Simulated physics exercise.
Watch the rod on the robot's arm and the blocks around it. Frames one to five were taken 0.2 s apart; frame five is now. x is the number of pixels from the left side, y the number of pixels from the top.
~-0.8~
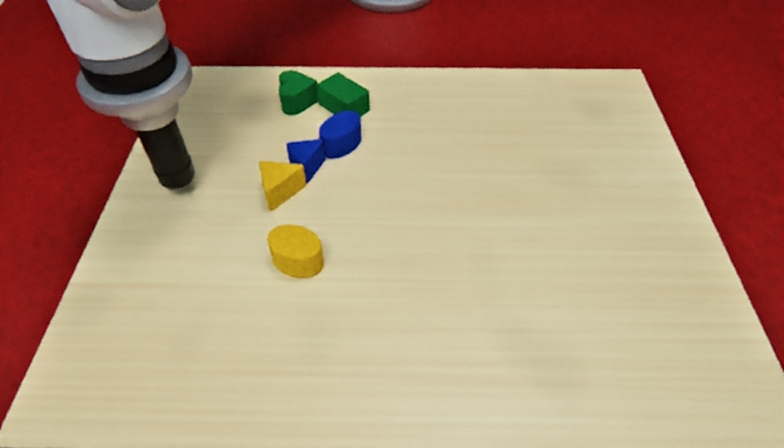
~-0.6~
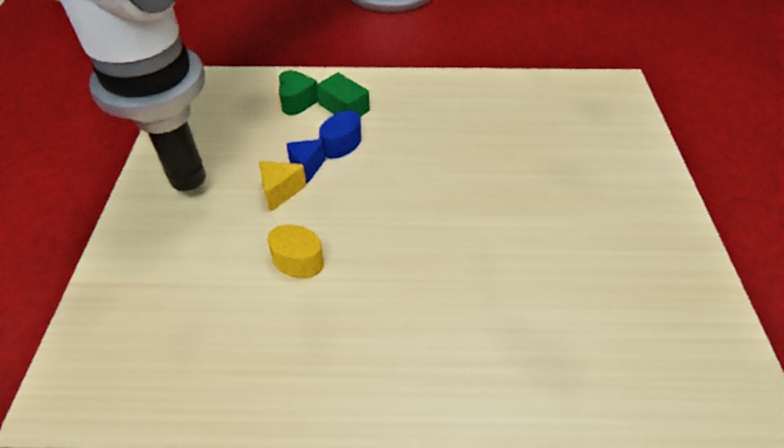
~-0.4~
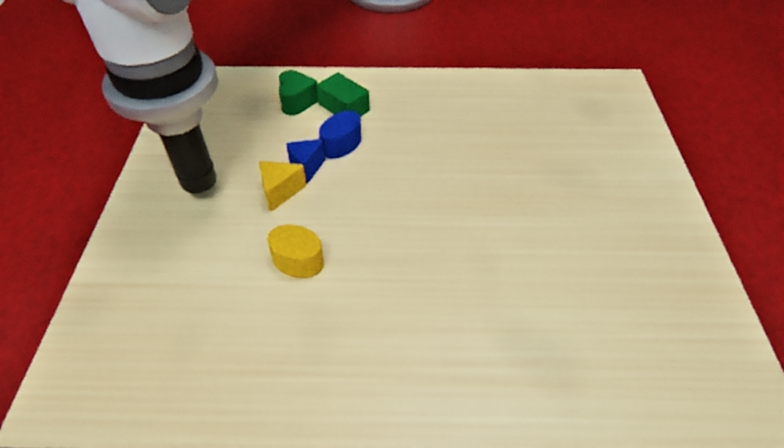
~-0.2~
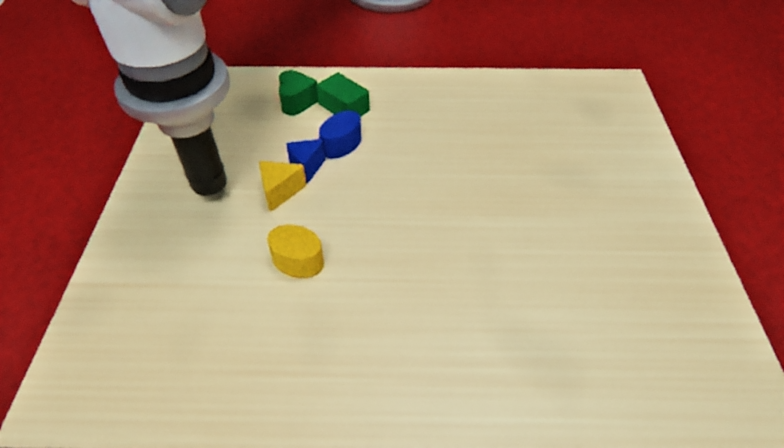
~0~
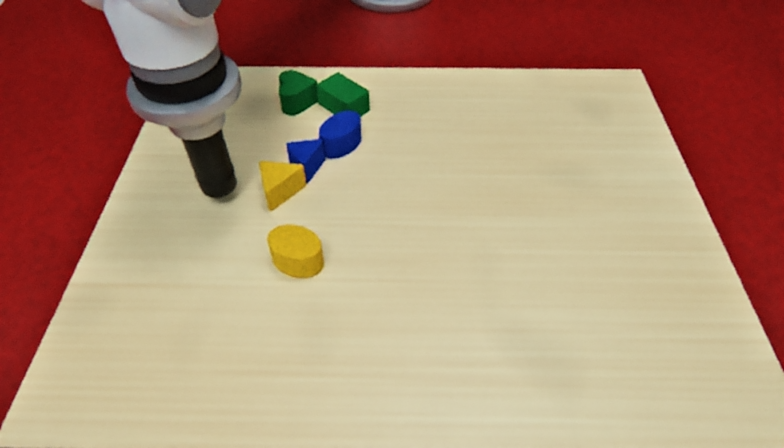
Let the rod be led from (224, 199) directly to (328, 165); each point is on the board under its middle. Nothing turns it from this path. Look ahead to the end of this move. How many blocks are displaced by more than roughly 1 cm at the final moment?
Three or more will move.
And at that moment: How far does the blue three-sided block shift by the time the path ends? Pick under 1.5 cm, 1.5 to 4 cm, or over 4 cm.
Above 4 cm.
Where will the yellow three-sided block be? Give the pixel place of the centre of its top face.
Its top centre lands on (323, 170).
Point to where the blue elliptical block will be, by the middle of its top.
It will likely be found at (356, 117).
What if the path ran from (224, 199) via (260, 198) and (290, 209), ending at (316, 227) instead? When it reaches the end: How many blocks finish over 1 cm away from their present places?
I predict one.
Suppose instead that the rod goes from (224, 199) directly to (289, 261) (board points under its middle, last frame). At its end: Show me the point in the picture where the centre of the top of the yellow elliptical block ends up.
Close to (325, 261).
The first path, step by step. One third of the way, rod at (257, 174); yellow three-sided block at (287, 172), turned 20° clockwise.
Two thirds of the way, rod at (292, 163); yellow three-sided block at (312, 171), turned 45° clockwise; blue three-sided block at (322, 147), turned 10° anticlockwise; blue elliptical block at (349, 120), turned 20° anticlockwise.
At the end, rod at (326, 152); yellow three-sided block at (323, 170), turned 75° clockwise; blue three-sided block at (355, 142), turned 20° clockwise; blue elliptical block at (356, 117), turned 45° anticlockwise; green oblong not moved.
